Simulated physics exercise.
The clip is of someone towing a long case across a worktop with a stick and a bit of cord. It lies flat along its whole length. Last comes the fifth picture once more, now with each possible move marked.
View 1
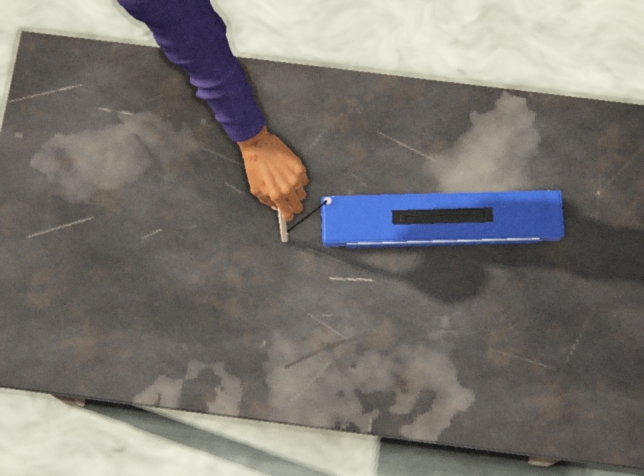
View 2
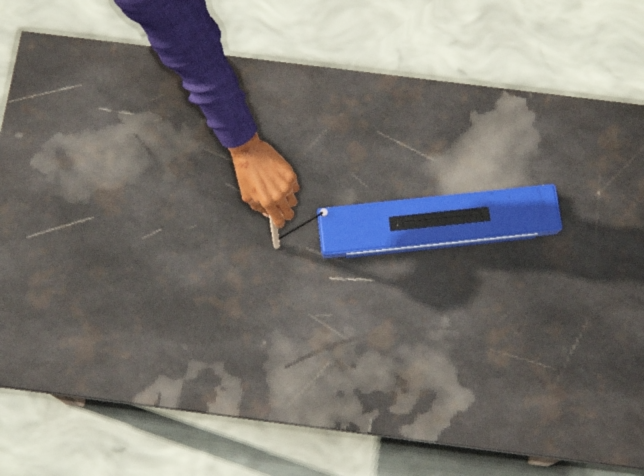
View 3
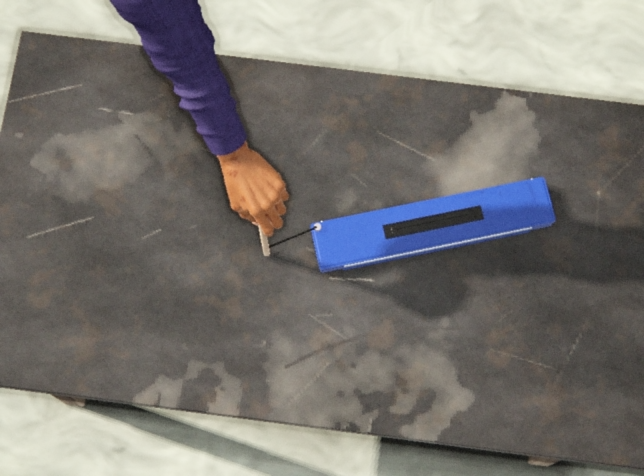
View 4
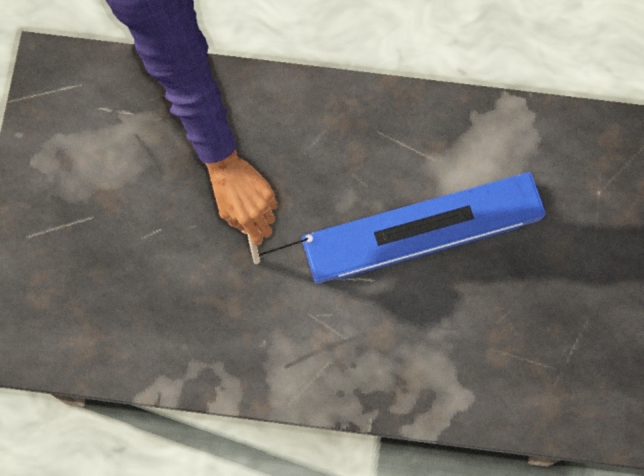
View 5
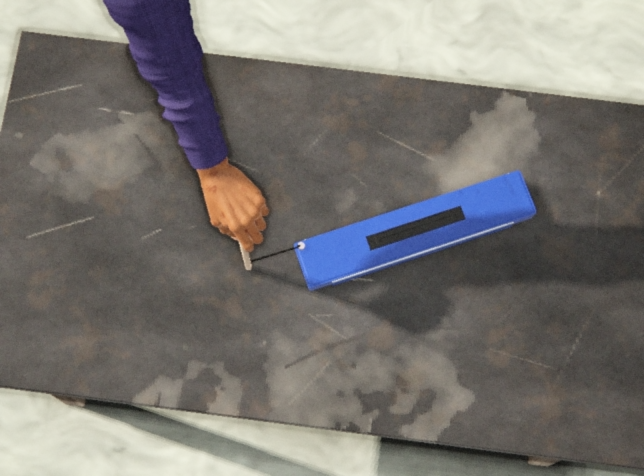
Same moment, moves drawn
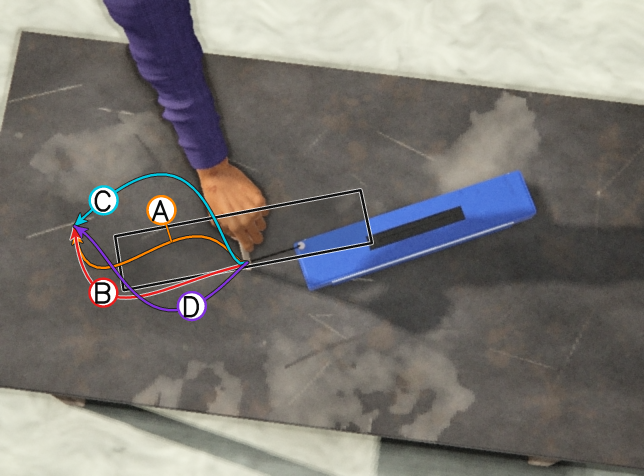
A long blue case turns slightly and slides left as a hand tows it by a cord.
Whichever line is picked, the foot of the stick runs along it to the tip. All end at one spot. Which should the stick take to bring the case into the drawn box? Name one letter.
Only A brings it into the box.
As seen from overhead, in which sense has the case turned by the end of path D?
On that path, clockwise.
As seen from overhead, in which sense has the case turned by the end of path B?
On that path, clockwise.
On the marked copy, A from (247, 262) via (149, 251) to (75, 231); B from (247, 262) via (142, 296) to (74, 226); C from (247, 262) via (174, 176) to (74, 226); D from (247, 262) via (153, 306) to (74, 226); the outline at (244, 240).
Taking A. A third of the way, foot of the stick (182, 239), middle of the case (354, 231).
Two thirds of the way, foot of the stick (111, 268), middle of the case (282, 240).
When it is over, foot of the stick (75, 227), middle of the case (243, 241); it lies in the outline.
As for the rest, B leaves its middle at (241, 255); C leaves its middle at (246, 210); D leaves its middle at (244, 252).
